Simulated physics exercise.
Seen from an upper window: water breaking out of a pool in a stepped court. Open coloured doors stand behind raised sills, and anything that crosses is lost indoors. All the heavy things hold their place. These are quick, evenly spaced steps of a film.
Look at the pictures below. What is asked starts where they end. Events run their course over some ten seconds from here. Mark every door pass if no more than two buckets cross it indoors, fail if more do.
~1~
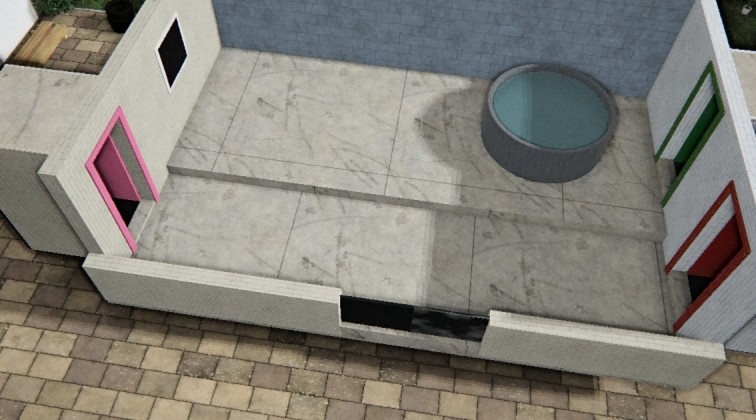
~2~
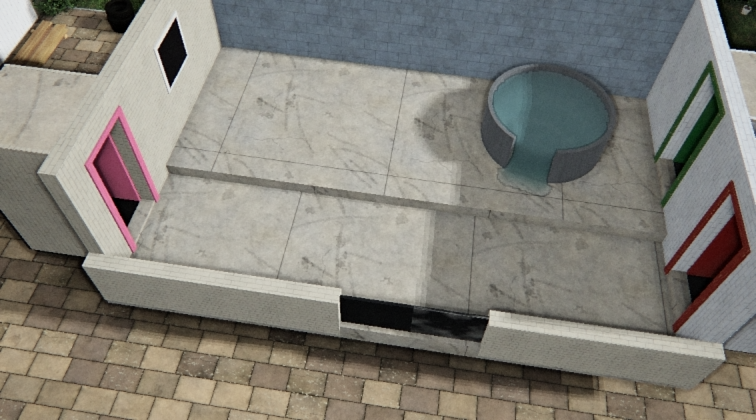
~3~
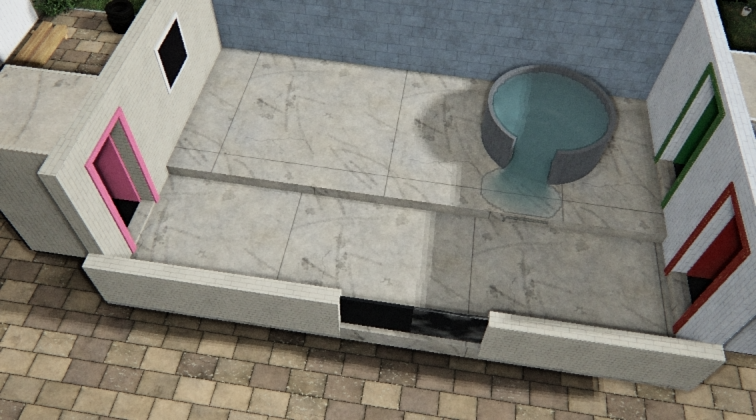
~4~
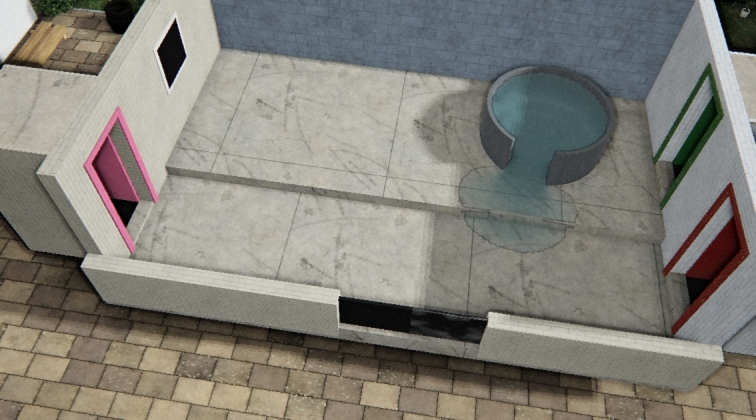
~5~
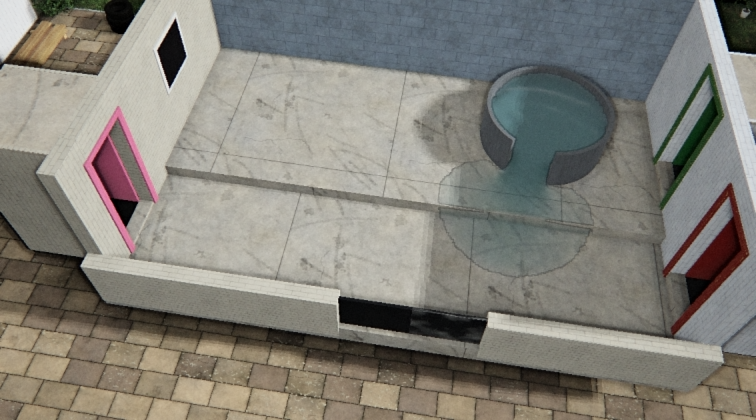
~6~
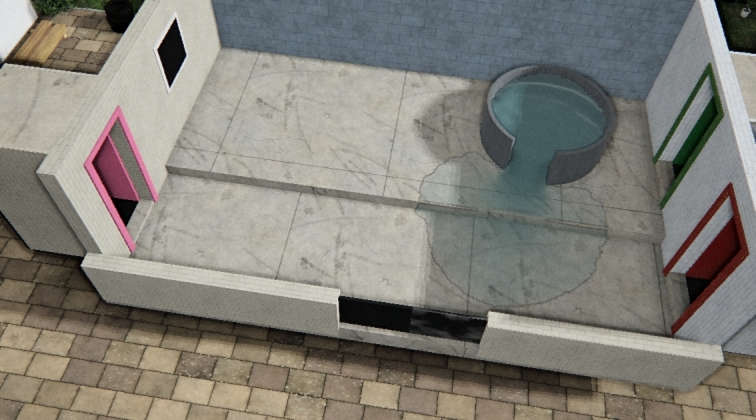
Marks: Red door pass, green door pass, pink door fail.
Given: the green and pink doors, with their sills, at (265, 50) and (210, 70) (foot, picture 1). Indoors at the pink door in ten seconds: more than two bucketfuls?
Looking at it, the pink one doesn't reach that level.
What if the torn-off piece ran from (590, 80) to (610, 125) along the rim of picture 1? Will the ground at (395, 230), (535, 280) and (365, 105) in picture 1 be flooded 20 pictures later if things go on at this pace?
So that's left bare for the first, waterlogged for the second and waterlogged for the third.
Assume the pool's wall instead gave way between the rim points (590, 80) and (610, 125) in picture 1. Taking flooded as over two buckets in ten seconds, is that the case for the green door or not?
After that, green door tops the limit.
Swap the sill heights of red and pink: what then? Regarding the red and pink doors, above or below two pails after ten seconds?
So the red door breaks the cap, and the pink door comes in under the cap.
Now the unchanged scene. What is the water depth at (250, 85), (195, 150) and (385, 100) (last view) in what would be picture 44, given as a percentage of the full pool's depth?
In the order asked, some 0, 0 and 0 in a hundred.
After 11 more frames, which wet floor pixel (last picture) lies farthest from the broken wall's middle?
Roughly at (245, 298).
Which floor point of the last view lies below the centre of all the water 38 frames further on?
It's close to (462, 225).
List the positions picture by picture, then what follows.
Still water in the round tank at (550, 109), in the first frame.
Water pours out at (529, 166) and has run to (547, 189), in the second frame.
Water pours out at (529, 169) and has run to (533, 216), in the third frame.
The front is at (493, 240), out from the gap at (527, 170), in the fourth frame.
The front is at (484, 263), out from the gap at (528, 170), in the fifth frame.
The front is at (482, 295), out from the gap at (528, 169), in the sixth frame.
A moment on, water covers 25 % of the floor; the red door not reached, the green door not reached, the pink door not reached.
Next, water covers 35 % of the floor; the red door wet at the sill, nothing in, the green door not reached, the pink door not reached.
Then, water covers 45 % of the floor; the red door wet at the sill, nothing in, the green door not reached, the pink door wet at the sill, nothing in.
Later, water covers 45 % of the floor; the red door wet at the sill, nothing in, the green door not reached, the pink door over two buckets in.
In the end, water covers 45 % of the floor; the red door wet at the sill, nothing in, the green door not reached, the pink door far over two buckets in.
